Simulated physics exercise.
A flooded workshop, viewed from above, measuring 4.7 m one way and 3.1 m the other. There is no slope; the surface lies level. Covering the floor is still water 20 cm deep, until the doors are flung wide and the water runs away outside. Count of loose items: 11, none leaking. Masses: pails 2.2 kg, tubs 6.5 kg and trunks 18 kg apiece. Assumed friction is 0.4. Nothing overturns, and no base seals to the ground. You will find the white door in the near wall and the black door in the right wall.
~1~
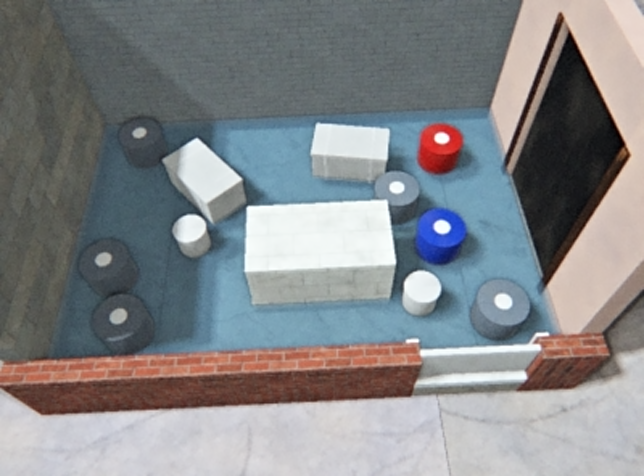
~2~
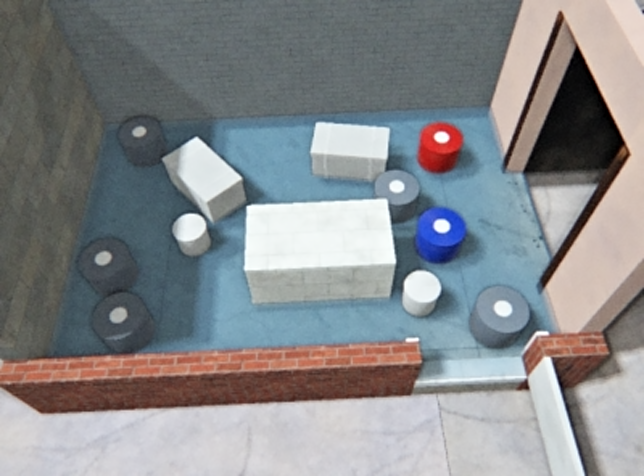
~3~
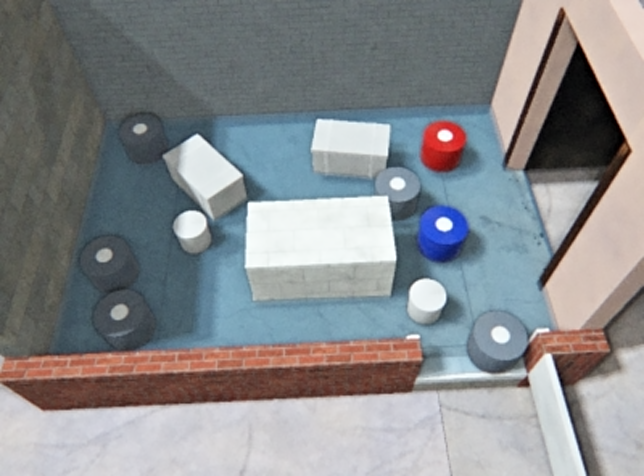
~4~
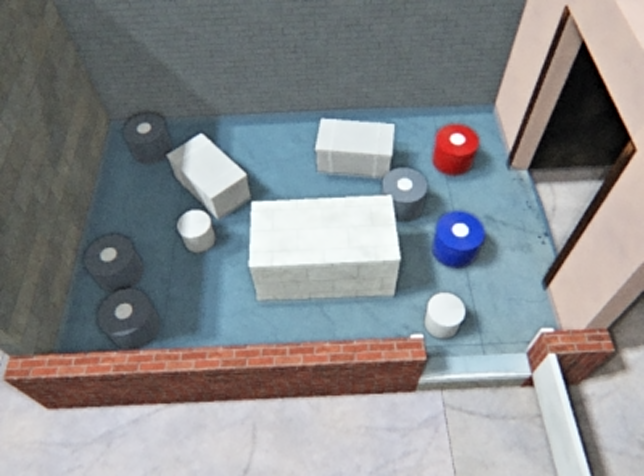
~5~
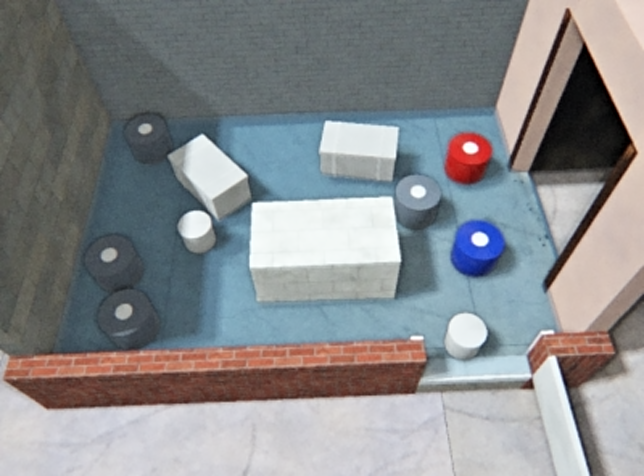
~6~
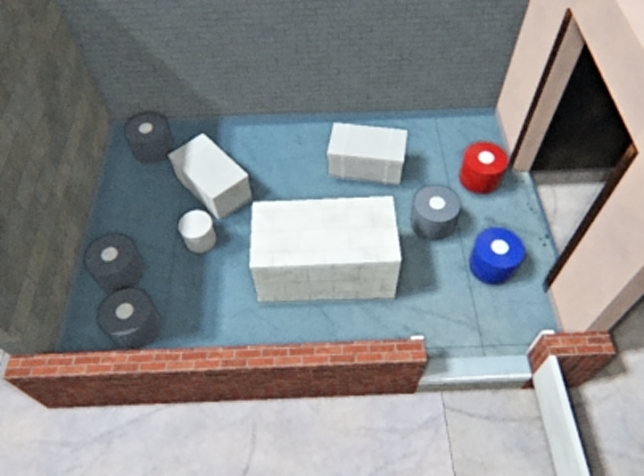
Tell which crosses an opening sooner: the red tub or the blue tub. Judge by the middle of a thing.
Red.
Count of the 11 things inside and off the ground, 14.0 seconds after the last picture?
It comes to 2 of them.
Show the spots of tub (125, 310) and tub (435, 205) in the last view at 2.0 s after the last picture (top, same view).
I'd say close to (151, 317) and close to (487, 244).
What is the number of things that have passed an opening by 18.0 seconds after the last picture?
Total: 9.
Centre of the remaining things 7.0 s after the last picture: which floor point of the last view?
It sits at about (331, 251).
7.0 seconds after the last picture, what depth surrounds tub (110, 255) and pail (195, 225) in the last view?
I'd put it at 8 cm and 10 cm respectively.
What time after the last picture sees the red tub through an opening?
At roughly 1.0 seconds.
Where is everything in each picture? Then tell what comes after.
The red tub at (442, 139) floats; the blue tub at (442, 228) floats; about 2640 L in view; 0 of 11 have shifted, in the first frame.
The red tub at (442, 138) floats; the blue tub at (442, 226) floats; 20 cm deep round most things; 1 of 11 have shifted, in the second frame.
The red tub at (445, 136) floats; the blue tub at (444, 225), afloat; about 2510 L in view; 2 of 11 have shifted, in the third frame.
The red tub at (457, 140), afloat, 13 cm from its start; the blue tub at (460, 230), afloat, 14 cm from its start; 20 cm deep round most things; 4 of 11 have shifted, in the fourth frame.
The red tub at (470, 148) floats, 28 cm from its start; the blue tub at (480, 240), afloat, 33 cm from its start; about 2340 L in view; 5 of 11 have shifted, in the fifth frame.
The red tub at (486, 158), afloat, 47 cm from its start; the blue tub at (500, 247) floats, 52 cm from its start; about 2270 L in view; 6 of 11 have shifted, in the sixth frame.
Then, 2.0 s after the last picture the red tub has gone out (0.9 s after the last picture); the blue tub is near (534, 263), 0.9 m from its start, afloat; 3 of 11 are out; 8 afloat.
Then, 7.0 s after the last picture the red tub has gone out (0.9 s after the last picture); the blue tub has gone out (4.0 s after the last picture); 5 of 11 are out; 6 afloat.
Then, 14.0 s after the last picture the red tub has gone out (0.9 s after the last picture); the blue tub has gone out (4.0 s after the last picture); 9 of 11 are out; 2 afloat.
Then, 18.0 s after the last picture the red tub has gone out (0.9 s after the last picture); the blue tub has gone out (4.0 s after the last picture); 9 of 11 are out; 2 afloat.
